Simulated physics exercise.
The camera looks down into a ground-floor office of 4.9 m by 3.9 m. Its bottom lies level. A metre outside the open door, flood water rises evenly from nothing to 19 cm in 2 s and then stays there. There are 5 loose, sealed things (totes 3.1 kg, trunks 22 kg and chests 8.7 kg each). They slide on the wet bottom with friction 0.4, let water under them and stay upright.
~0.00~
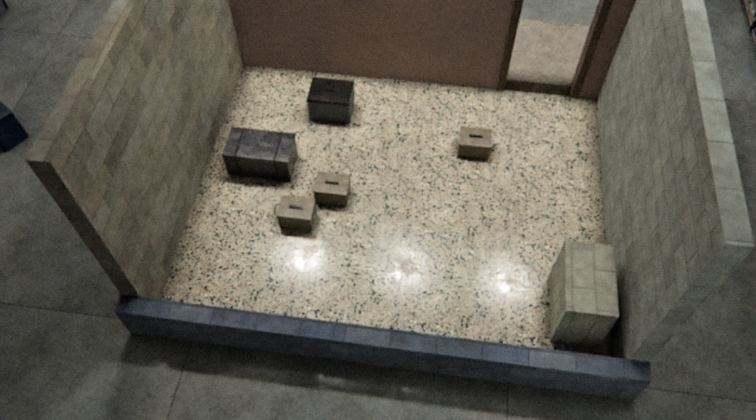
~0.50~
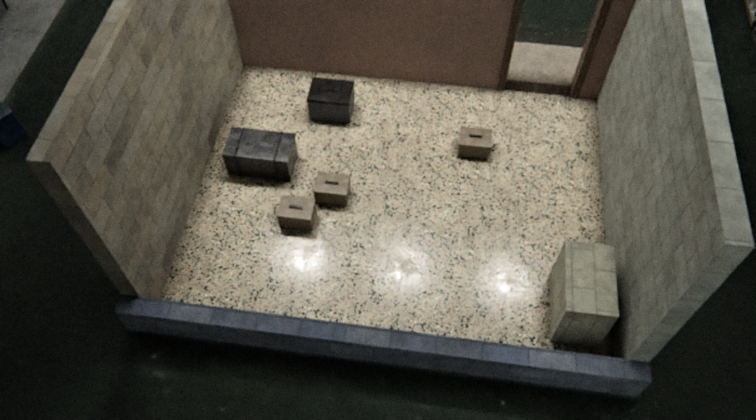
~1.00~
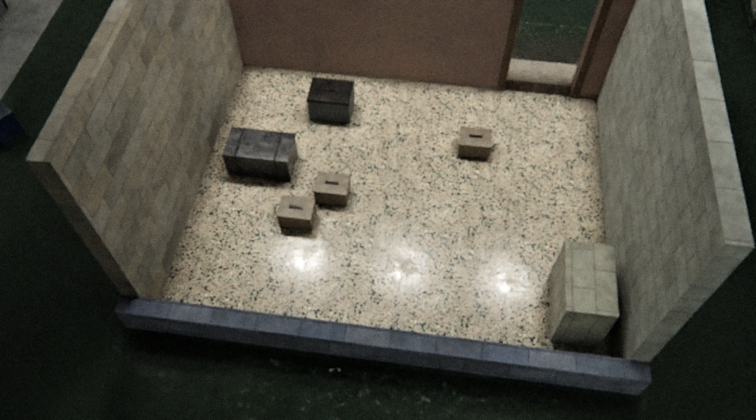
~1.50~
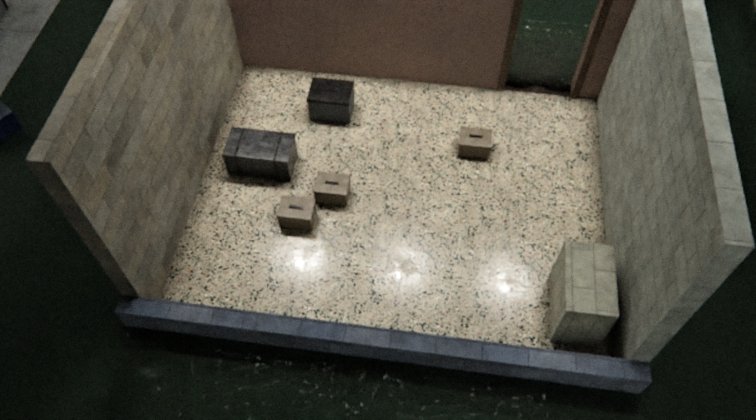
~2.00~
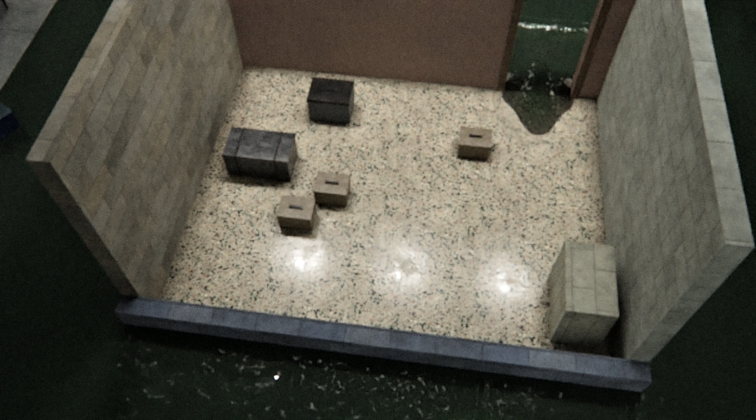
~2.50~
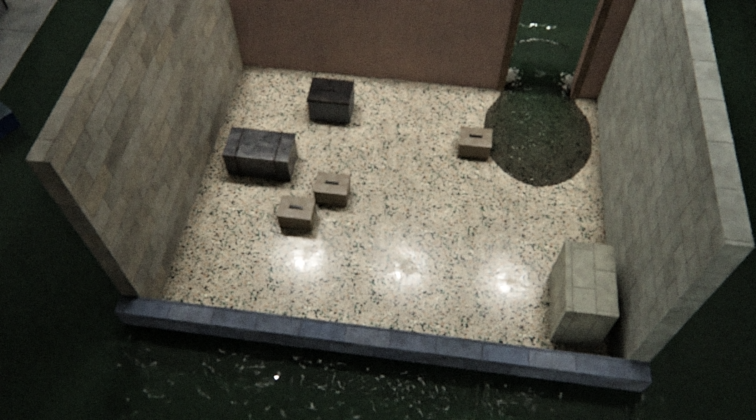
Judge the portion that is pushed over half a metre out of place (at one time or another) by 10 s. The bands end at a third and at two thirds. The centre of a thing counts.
It is between one and two thirds.
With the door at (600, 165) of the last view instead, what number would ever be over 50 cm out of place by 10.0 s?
Then 5.
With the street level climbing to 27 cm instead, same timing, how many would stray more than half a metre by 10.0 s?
In that case 4 of them.
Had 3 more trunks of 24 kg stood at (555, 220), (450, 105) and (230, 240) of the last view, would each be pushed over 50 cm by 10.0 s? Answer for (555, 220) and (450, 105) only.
In that order: Past it, under.
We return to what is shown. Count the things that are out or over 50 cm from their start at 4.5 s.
By then 1.
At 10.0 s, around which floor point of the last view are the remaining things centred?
At about (287, 169).
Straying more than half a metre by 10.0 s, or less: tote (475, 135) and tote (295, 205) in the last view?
In turn: Past it, over.
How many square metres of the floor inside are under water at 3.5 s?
About 6.0 m2.
After 3.5 s 1 of 5 are over 50 cm from their spots; 0 afloat.
After 4.5 s 1 of 5 are over 50 cm from their spots; 0 afloat.
After 7.0 s 1 of 5 are over 50 cm from their spots; 0 afloat.
After 10.0 s 2 of 5 are over 50 cm from their spots, and 2 have been at some point; 3 afloat.
